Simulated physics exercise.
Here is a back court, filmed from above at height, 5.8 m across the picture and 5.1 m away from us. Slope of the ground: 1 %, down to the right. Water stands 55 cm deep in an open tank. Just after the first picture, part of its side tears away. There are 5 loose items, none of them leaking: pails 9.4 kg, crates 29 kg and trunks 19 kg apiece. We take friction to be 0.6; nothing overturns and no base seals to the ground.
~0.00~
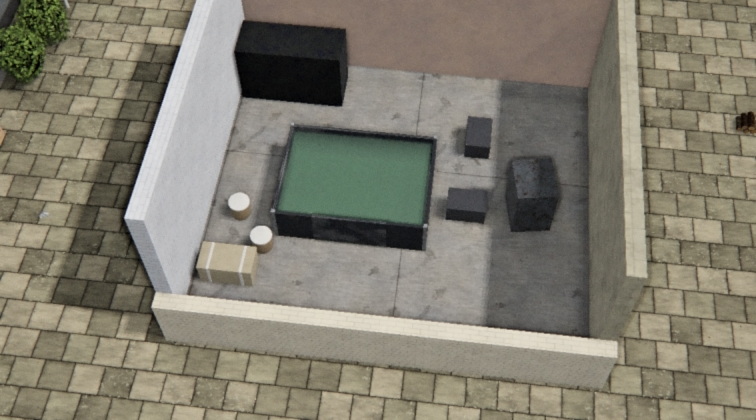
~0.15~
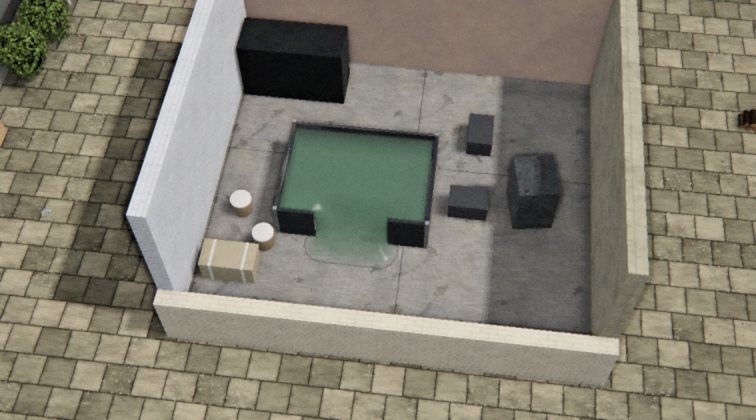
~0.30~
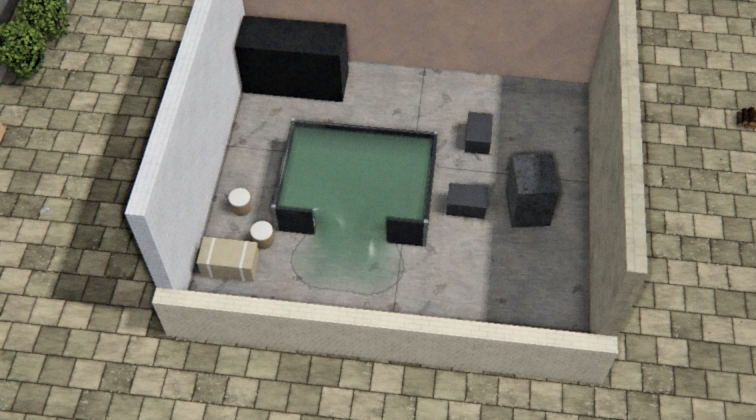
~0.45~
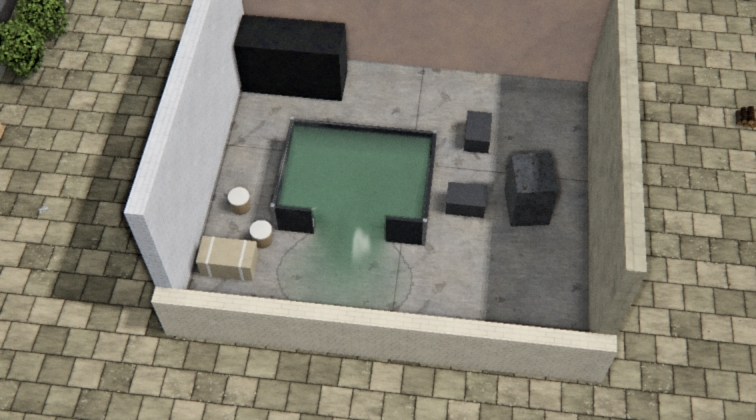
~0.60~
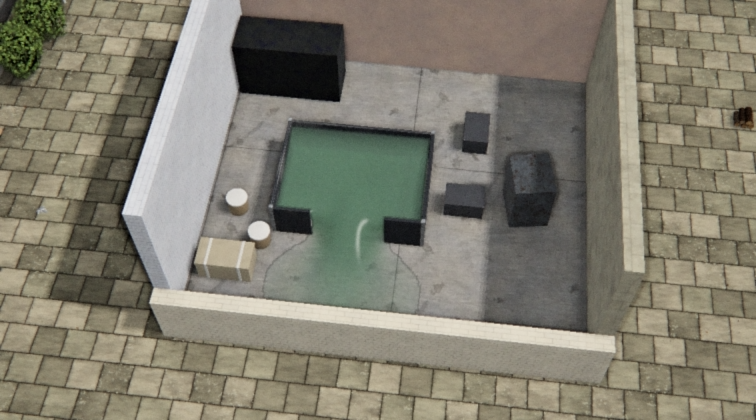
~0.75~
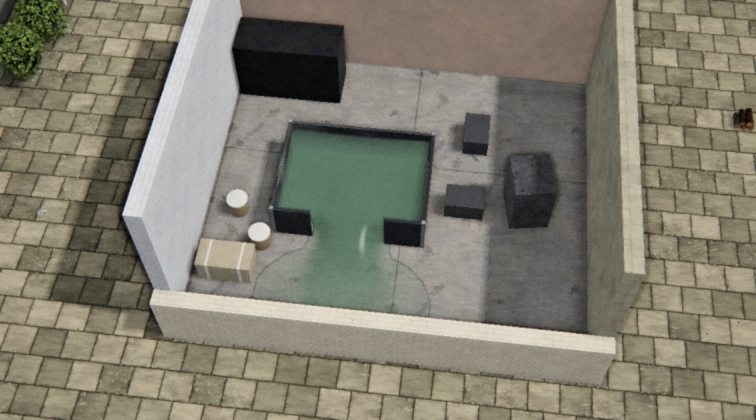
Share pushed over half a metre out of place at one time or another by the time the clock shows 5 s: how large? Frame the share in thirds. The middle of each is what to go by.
The count will reach a third but not two thirds.
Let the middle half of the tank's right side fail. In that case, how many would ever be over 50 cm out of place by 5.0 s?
In that case the number is 1.
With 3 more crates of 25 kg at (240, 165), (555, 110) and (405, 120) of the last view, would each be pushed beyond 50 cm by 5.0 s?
Check, in order - exceeded, not exceeded, not exceeded.
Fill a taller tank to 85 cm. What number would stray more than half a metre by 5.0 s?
With that change, 2 of them.
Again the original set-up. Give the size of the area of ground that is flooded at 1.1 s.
Near 7.0 m2 in all.
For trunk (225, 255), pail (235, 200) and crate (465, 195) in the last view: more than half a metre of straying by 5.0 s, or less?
In order: Farther, farther and not as far.
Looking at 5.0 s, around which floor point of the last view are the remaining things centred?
Centred roughly on (346, 176).
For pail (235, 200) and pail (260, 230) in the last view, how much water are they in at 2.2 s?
I'd estimate 1 cm for the first and 0 cm for the second.
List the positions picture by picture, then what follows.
In the first picture, a pail at (239, 201) rests on the ground; a crate at (467, 200), on the bottom; 3.4 m2 under water; 0 of 5 have shifted.
In the second picture, a pail at (240, 198) rests on the ground; a crate at (469, 197) rests on the ground; 4.0 m2 under water; 0 of 5 have shifted.
In the third picture, a pail at (239, 197) rests on the ground; a crate at (468, 195), on the bottom; 4.8 m2 under water; 0 of 5 have shifted.
In the fourth picture, a pail at (238, 196) rests on the ground; a crate at (467, 194) rests on the ground; 5.7 m2 under water; 0 of 5 have shifted.
In the fifth picture, a pail at (236, 197), on the bottom; a crate at (465, 195) rests on the ground; 6.3 m2 under water; 0 of 5 have shifted.
In the sixth picture, a pail at (237, 198) rests on the ground; a crate at (465, 196) rests on the ground; water covers 6.6 m2; 0 of 5 have shifted.
After 1.1 s 0 of 5 are over 50 cm from their spots; 0 afloat.
After 2.2 s 0 of 5 are over 50 cm from their spots; 0 afloat.
After 3.5 s 1 of 5 are over 50 cm from their spots; 1 afloat.
After 5.0 s 2 of 5 are over 50 cm from their spots, and 2 have been at some point; 1 afloat.
